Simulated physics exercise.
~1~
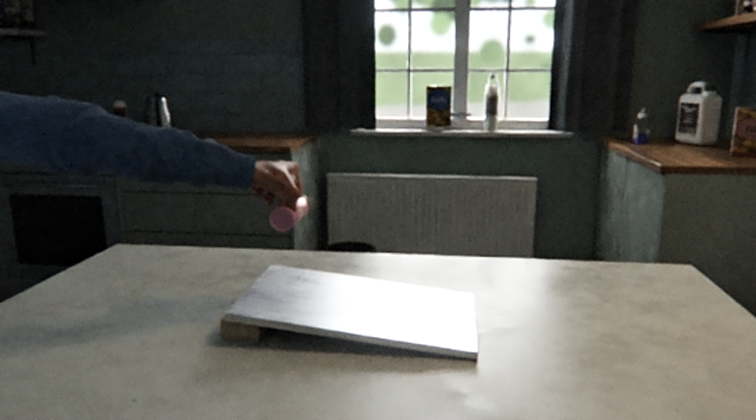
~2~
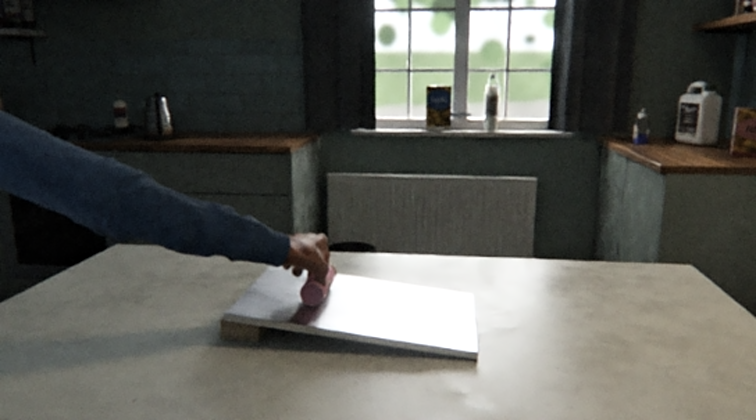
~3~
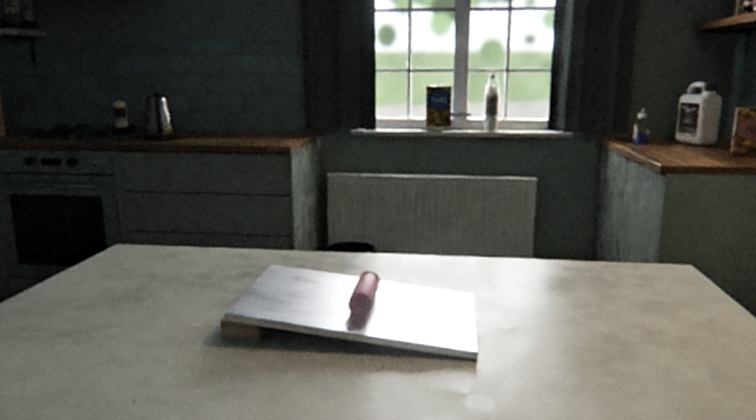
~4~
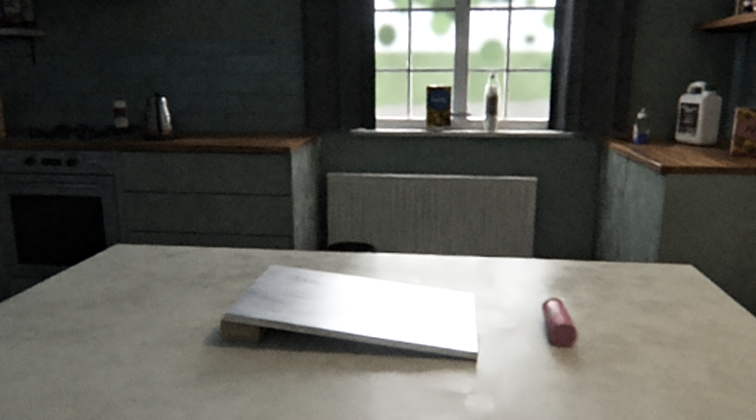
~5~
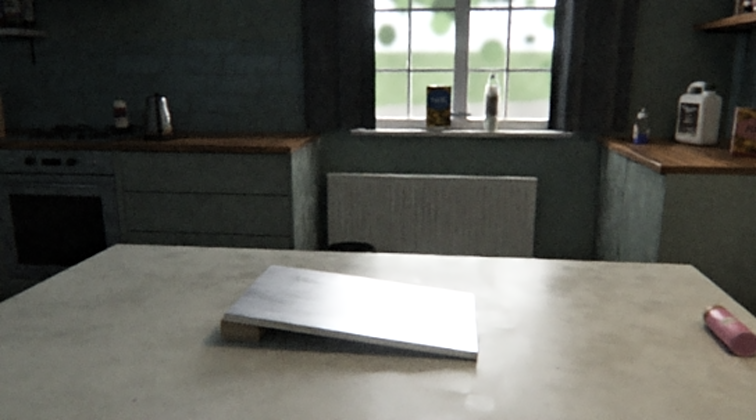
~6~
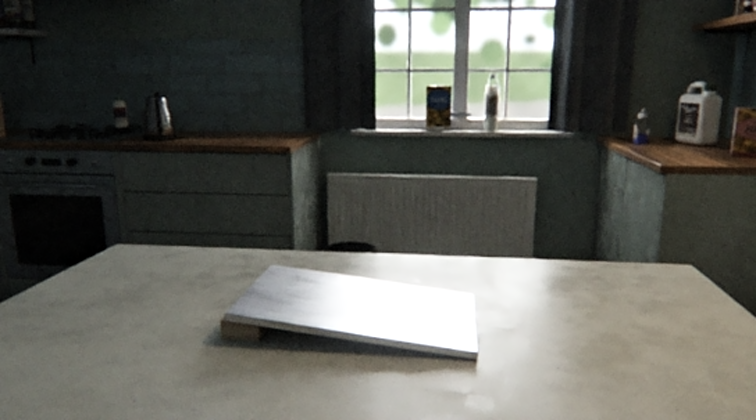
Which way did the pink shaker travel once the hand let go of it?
It travelled to the right, going down the board and then on across the tabletop.
